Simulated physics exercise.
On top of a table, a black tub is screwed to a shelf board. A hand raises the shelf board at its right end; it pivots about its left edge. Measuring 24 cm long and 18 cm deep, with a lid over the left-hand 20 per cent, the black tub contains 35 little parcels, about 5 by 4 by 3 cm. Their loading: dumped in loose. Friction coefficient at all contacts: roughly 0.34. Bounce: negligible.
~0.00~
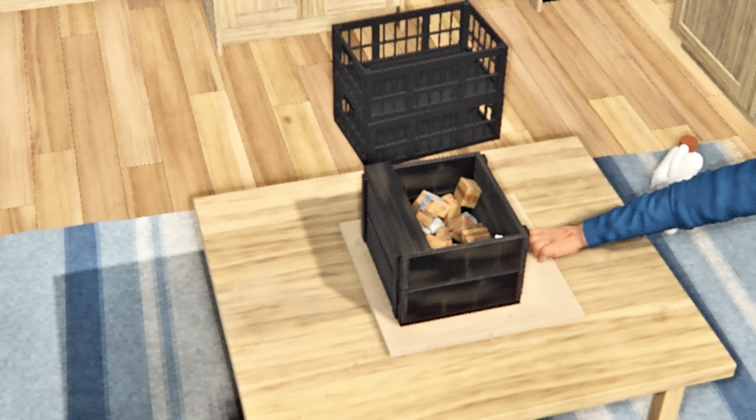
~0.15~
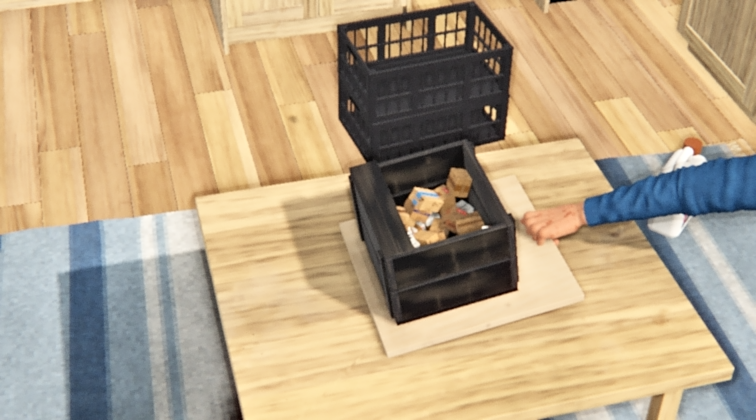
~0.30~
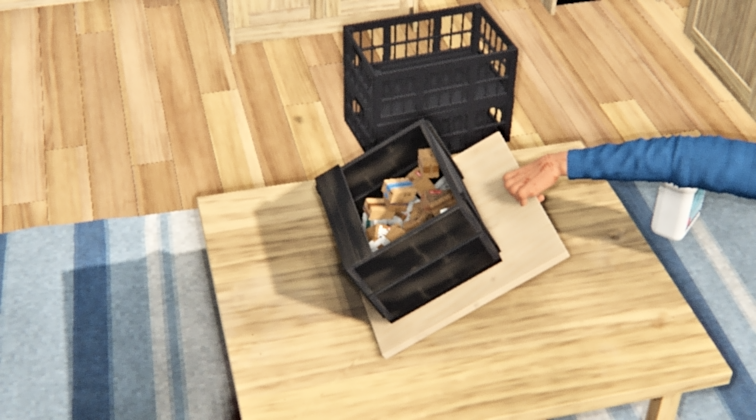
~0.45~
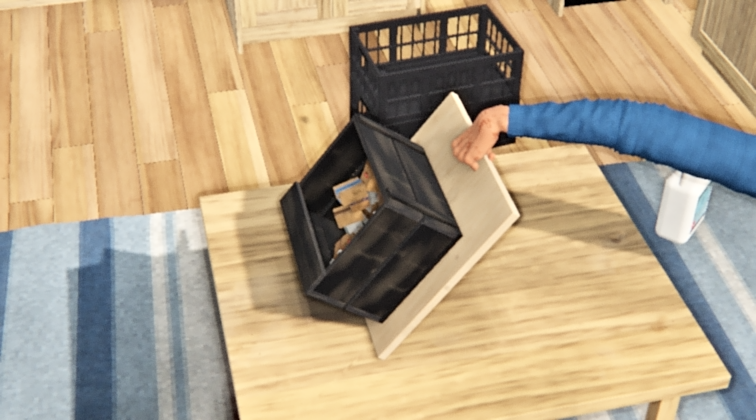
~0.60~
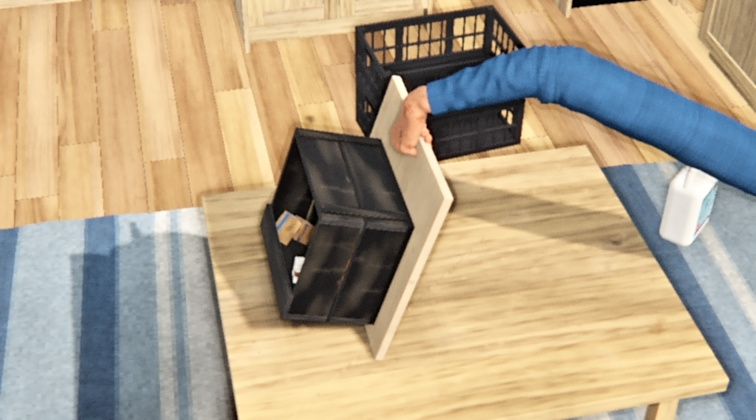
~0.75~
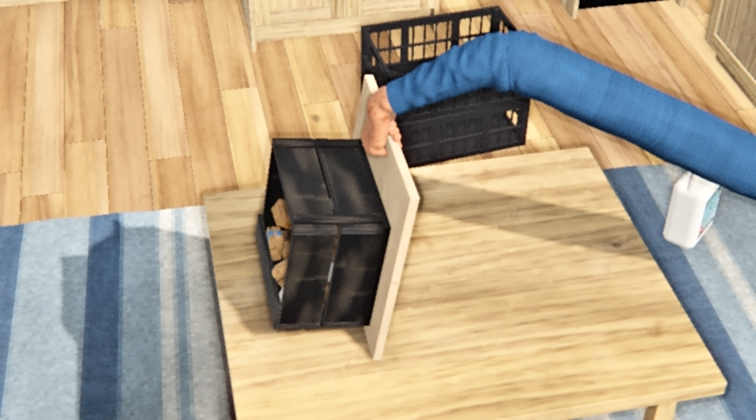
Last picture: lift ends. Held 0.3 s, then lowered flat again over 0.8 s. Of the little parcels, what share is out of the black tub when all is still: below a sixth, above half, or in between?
Fewer than one in six of the little parcels leave the black tub.
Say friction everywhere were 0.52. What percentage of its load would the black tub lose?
Then the black tub sheds 0 per cent of its load.
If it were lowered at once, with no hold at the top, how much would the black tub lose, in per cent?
Black tub: 0%.
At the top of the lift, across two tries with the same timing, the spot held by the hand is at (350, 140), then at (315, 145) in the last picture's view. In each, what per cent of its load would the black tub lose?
Loss for the black tub - 10 percent, then 30 percent.
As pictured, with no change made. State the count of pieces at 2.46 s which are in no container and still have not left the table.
Around 1 in all.
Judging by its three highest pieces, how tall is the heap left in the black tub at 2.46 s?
14 centimetres high, more or less.
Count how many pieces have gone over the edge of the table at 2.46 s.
Some 0 pieces.
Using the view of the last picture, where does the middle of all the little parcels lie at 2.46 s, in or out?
(416, 267).
After 1.02 s, tilt 81°; 1 of 35 out of the black tub.
After 1.36 s, tilt 54°; 1 of 35 out of the black tub.
After 1.84 s, tilt 0°; 1 of 35 out of the black tub.
When it is over (at 2.46 s), 1 of 35 out of the black tub. Asked share, 1 of 35, 3 per cent.
